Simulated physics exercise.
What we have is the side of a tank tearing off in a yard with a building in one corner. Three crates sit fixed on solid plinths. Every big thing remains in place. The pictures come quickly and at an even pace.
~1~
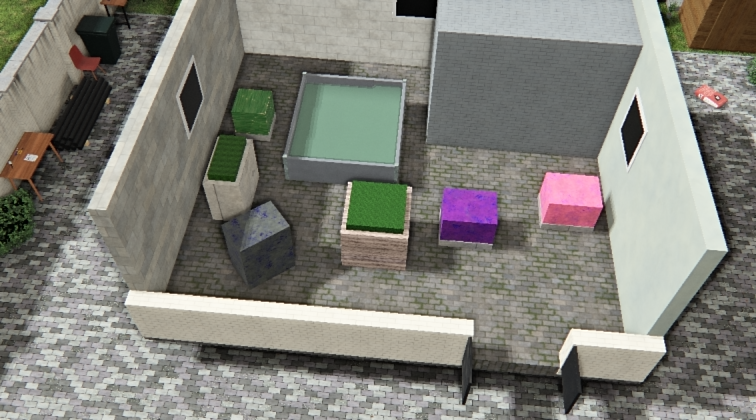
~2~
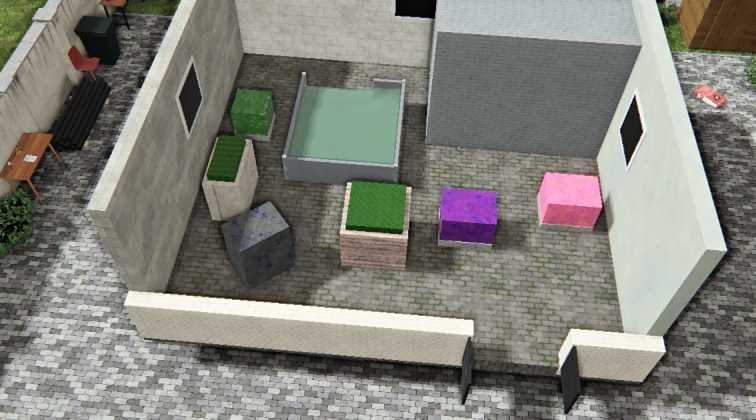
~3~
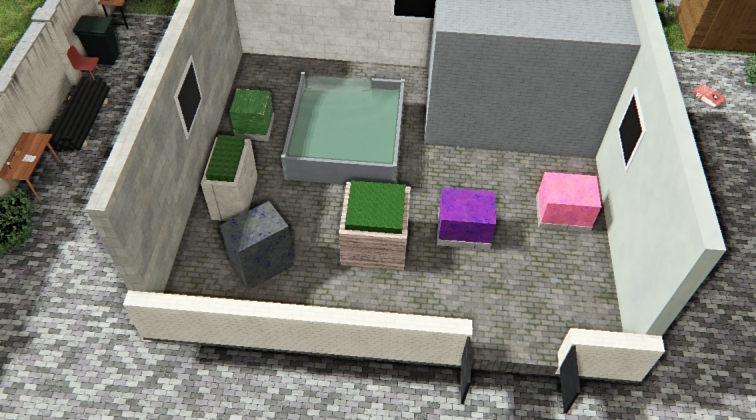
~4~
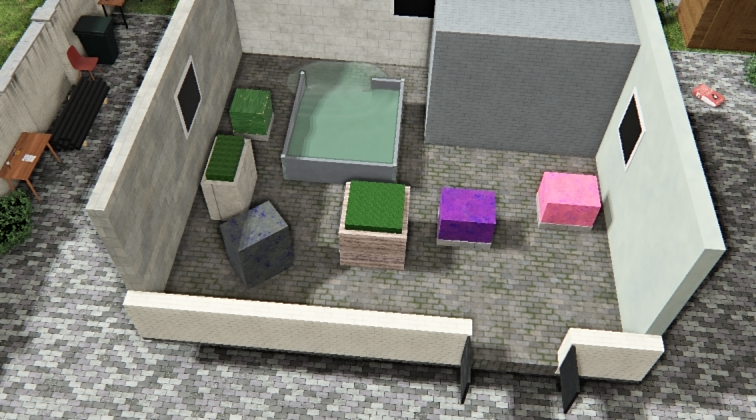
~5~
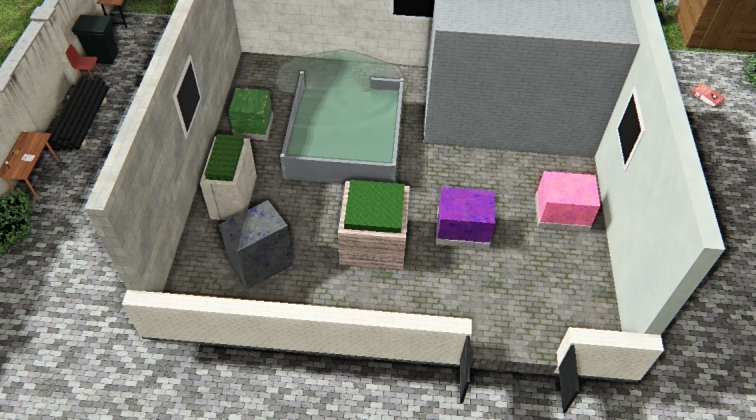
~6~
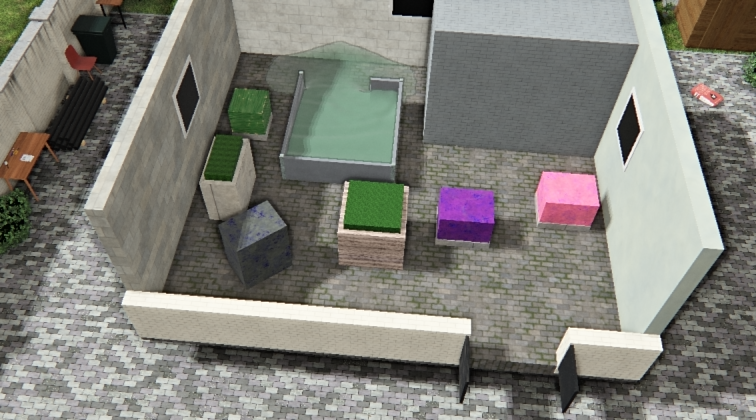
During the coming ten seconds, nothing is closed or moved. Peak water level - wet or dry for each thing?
Pink crate - dry; green crate - wet; purple crate - dry.
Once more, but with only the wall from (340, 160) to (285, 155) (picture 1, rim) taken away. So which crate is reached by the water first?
Answer: The one in purple.
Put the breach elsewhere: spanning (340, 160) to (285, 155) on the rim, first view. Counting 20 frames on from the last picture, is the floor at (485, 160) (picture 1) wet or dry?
Pretty sure it's left alone at that location.
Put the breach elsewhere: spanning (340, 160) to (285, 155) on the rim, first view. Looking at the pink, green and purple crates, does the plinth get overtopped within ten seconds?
I'd say the pink crate stays clear, while the green crate stays clear and the purple crate stays clear.
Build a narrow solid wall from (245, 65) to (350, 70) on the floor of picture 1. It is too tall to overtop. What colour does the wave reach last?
It's the pink-painted one.
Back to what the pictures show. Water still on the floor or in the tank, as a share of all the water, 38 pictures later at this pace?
That works out to about 100 percent.
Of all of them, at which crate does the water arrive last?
That would be the pink one.
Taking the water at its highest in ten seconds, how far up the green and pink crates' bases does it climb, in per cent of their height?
Roughly 150 and 50 per cent respectively.
A moment on, water covers 10 % of the floor; the pink crate not reached, the green crate not reached, the purple crate not reached.
Next, water covers 20 % of the floor; the pink crate not reached, the green crate water round its plinth, the purple crate not reached.
Then, water covers 35 % of the floor; the pink crate not reached, the green crate water round its plinth, the purple crate water round its plinth.
Later, water covers 65 % of the floor; the pink crate water round its plinth, the green crate water round its plinth, the purple crate water round its plinth.
In the end, water covers 95 % of the floor; the pink crate stayed above the water, the green crate was topped, the purple crate stayed above the water.
